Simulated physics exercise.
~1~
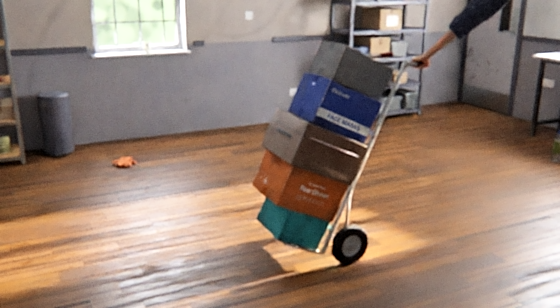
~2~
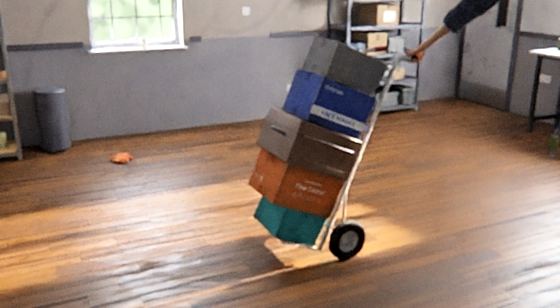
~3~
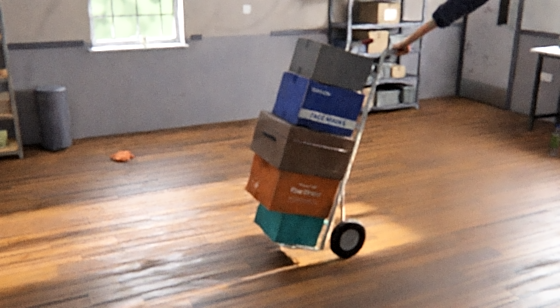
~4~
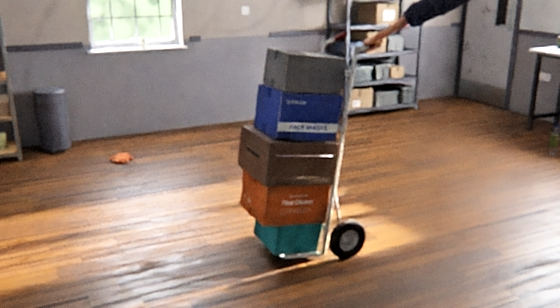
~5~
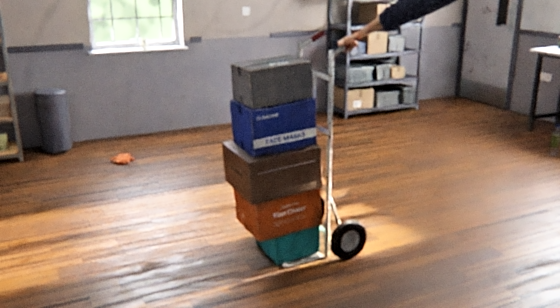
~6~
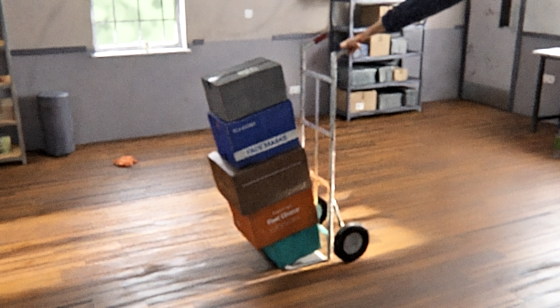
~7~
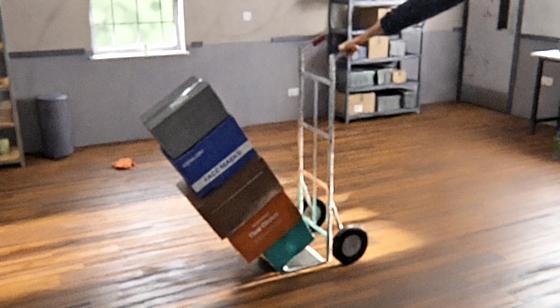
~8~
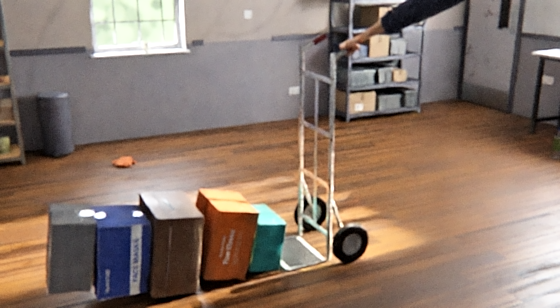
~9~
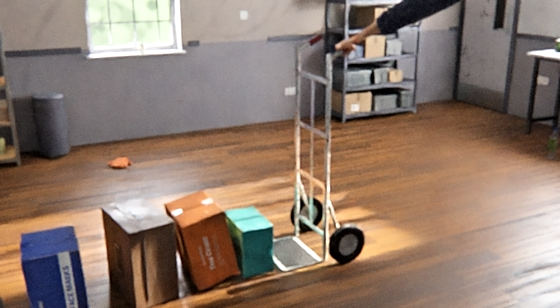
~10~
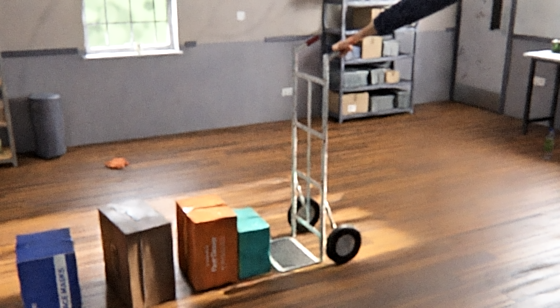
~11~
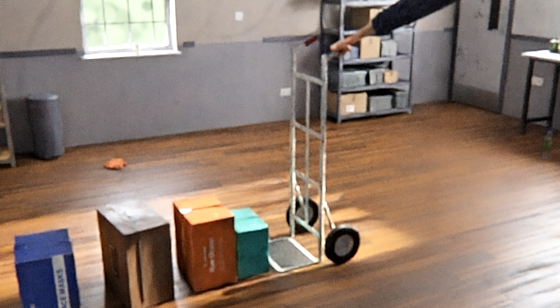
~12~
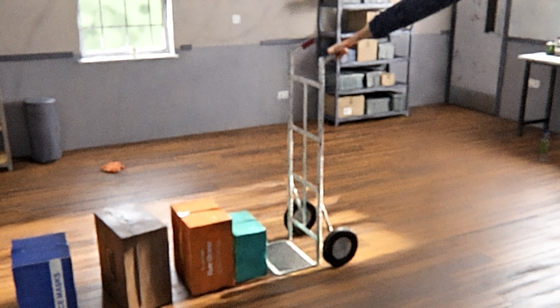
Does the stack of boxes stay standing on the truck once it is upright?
No, the whole stack topples to the left. The boxes end up tipped over in a row on the left, with only the turquoise one still by the truck's plate.
